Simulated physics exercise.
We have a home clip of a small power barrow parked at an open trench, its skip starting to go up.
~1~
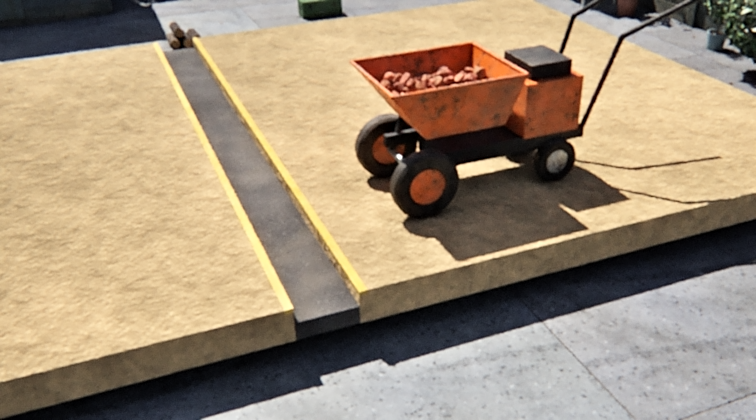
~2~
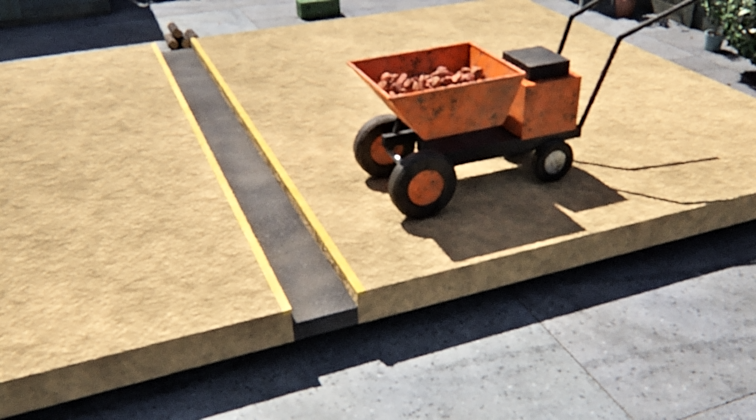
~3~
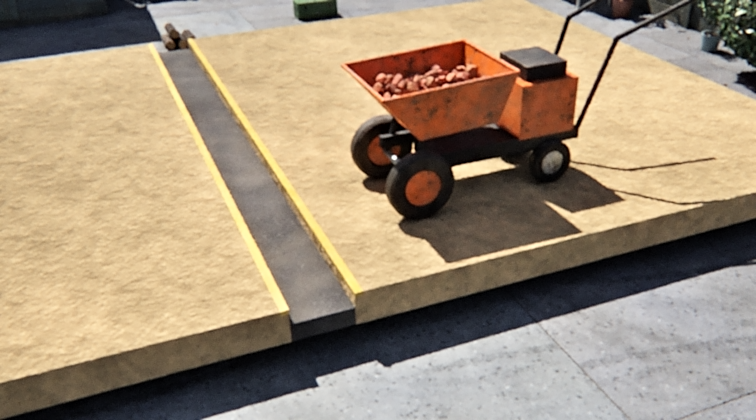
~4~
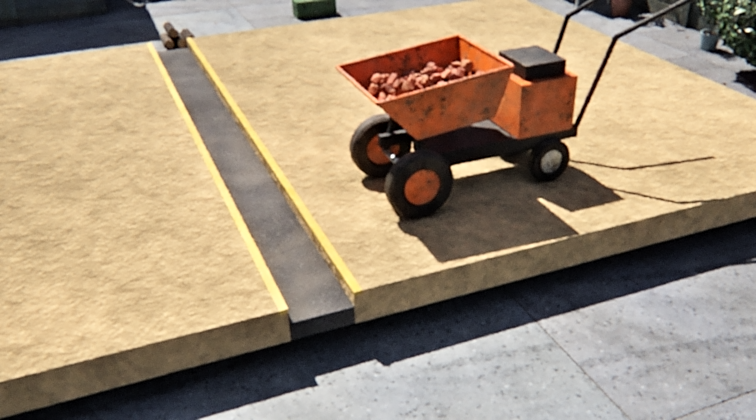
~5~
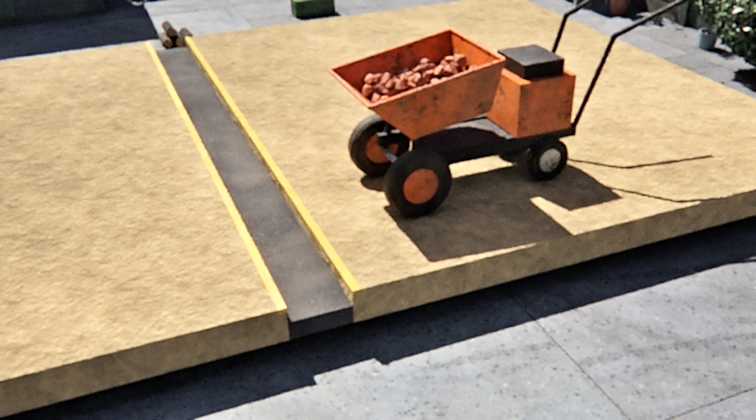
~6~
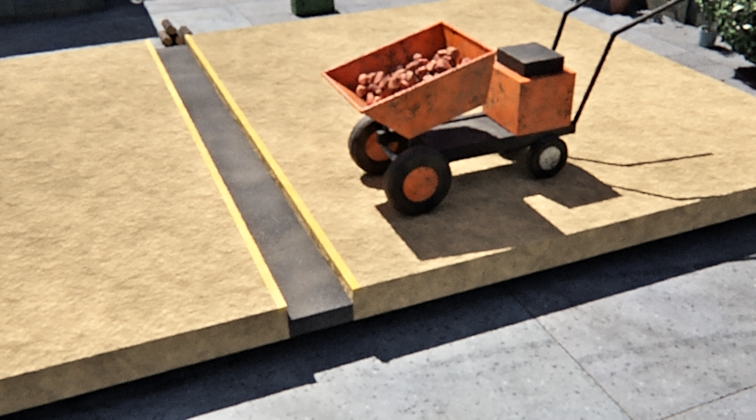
At first, a small orange power barrow loaded with reddish rubble stands on a sandy surface, its skip level, to the right of a dark, yellow-edged trench. The skip then gradually tilts forward toward the left, its rear rising, until it is clearly tipped, with the rubble still inside.
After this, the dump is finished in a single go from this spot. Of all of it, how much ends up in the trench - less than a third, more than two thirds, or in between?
The trench ends up with a part larger than two thirds.
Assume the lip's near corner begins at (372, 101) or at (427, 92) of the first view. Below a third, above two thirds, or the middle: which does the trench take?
Try one, beyond two thirds; try two, in the middle band.
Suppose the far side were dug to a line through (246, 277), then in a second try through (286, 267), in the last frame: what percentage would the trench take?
90 % and 70 %, give or take.
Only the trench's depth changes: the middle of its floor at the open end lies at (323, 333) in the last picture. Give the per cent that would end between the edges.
I'd say roughly 100 in a hundred.
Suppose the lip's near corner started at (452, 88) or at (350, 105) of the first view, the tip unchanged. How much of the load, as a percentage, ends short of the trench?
Position 1 near 60 %, position 2 near 0 %.
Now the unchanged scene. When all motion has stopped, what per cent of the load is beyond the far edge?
Roughly 0 in a hundred.
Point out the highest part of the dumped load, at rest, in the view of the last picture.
Summit in the final view: Around (286, 198).
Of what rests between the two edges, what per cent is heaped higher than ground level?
About 40 %.
Soon, skip tipped steeply; all in the skip.
A while on, skip tipped steeply; most in the skip; a small part in or heaped over the trench; a stray few falling.
Towards the end, skip tipped right over; about a quarter in the skip; a stray few short of the trench; most in or heaped over the trench; a stray few beyond it.
Finally, skip tipped right over; a small part in the skip; a stray few short of the trench; most in or heaped over the trench; a stray few beyond it.
